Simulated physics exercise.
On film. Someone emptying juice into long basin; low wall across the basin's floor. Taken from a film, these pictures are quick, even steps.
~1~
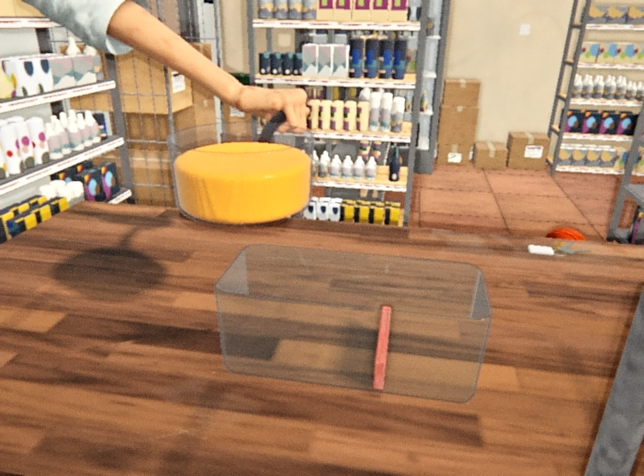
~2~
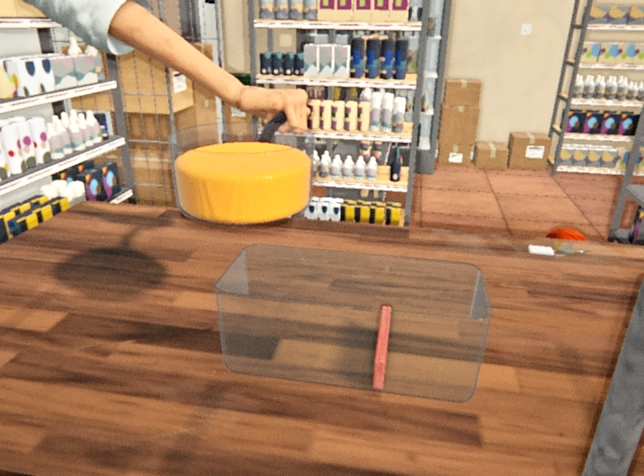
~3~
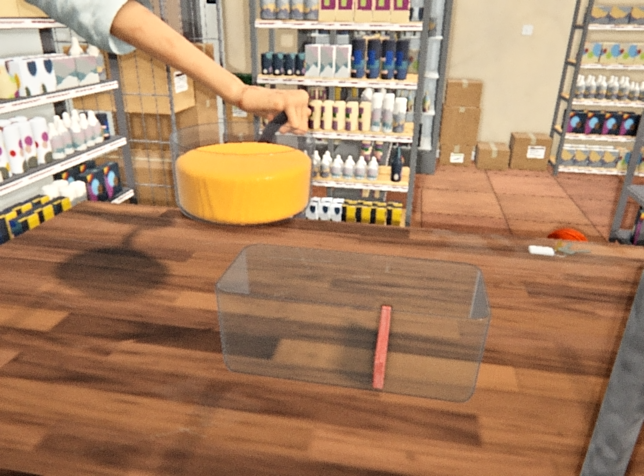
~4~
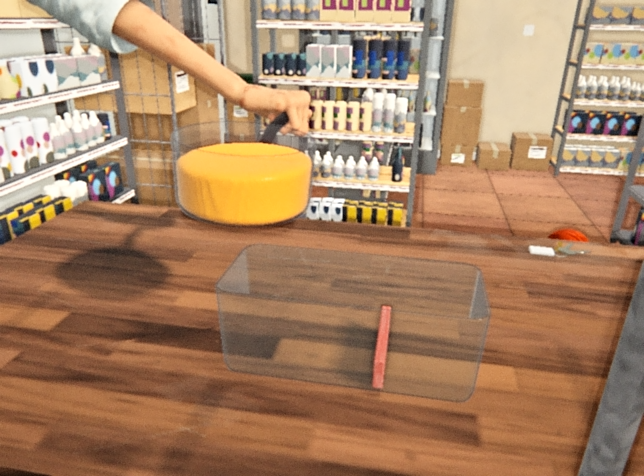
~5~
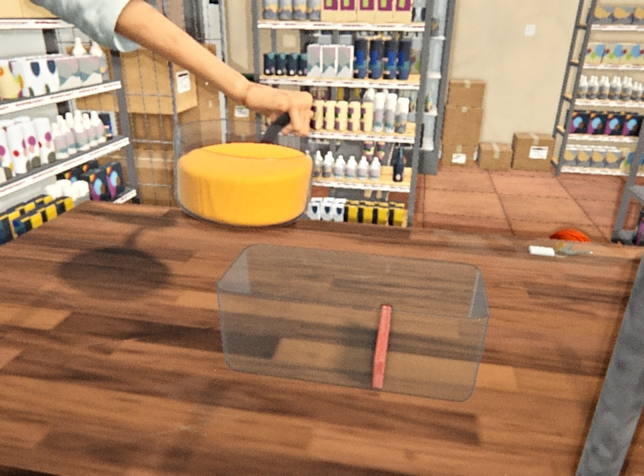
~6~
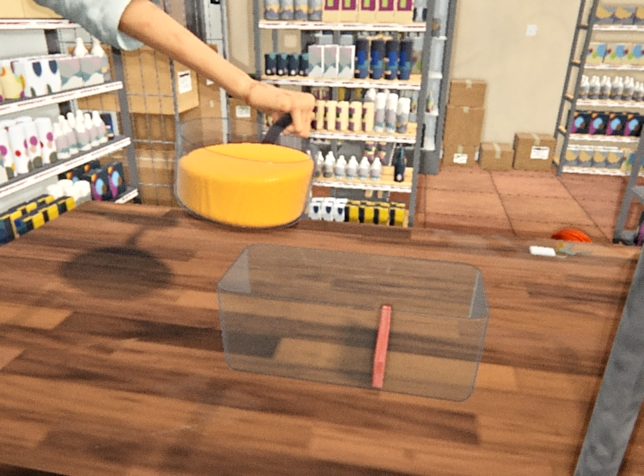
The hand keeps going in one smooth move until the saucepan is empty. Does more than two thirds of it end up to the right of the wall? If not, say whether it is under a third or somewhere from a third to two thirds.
No, under a third does.
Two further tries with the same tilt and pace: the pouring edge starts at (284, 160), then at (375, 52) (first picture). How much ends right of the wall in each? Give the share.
In order, some 15 and 55 percent.
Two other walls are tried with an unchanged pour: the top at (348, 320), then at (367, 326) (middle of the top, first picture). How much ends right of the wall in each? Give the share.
Note: Roughly 55 % in case one, 35 % in case two.
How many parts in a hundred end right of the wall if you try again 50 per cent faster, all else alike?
It comes to 25 per cent or so.
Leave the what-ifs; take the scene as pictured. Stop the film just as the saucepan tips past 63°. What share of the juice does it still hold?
Around 65 in a hundred has not poured out yet.
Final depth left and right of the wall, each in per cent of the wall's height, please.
I get 90 % for the left and 30 % for the right.
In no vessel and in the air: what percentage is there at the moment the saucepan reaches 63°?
About 25 %.
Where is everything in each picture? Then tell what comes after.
It leans 0°; its right rim is at (312, 141); the juice meets the walls at (182, 154) and (310, 162); the long basin's rim runs from (231, 266) to (486, 291); the wall's top is at (384, 333), in the first picture.
It leans 0°; its right rim is at (312, 142); the juice meets the walls at (183, 153) and (310, 162), in the second picture.
It leans 2°; its right rim is at (313, 144); the juice meets the walls at (184, 154) and (311, 163), in the third picture.
It leans 4°; its right rim is at (314, 147); the juice meets the walls at (185, 153) and (311, 163), in the fourth picture.
It leans 7°; its right rim is at (315, 152); the juice meets the walls at (186, 154) and (312, 164), in the fifth picture.
It leans 11°; its right rim is at (317, 157); the juice meets the walls at (187, 155) and (314, 165), in the sixth picture.
A moment on, the saucepan is tipped part way and 65 per cent is still to pour, 8 is left of the wall and 0 right of it.
Next, the saucepan is tipped on its side and 14 per cent is still to pour, 68 is left of the wall and 10 right of it.
Then the saucepan is tipped right over and 1 per cent is still to pour, 83 is left of the wall and 13 right of it.
Later the saucepan is tipped right over and 0 per cent is still to pour, 81 is left of the wall and 16 right of it.
Finally, 81 per cent lies left of the wall, 16 right of it and 2 outside.
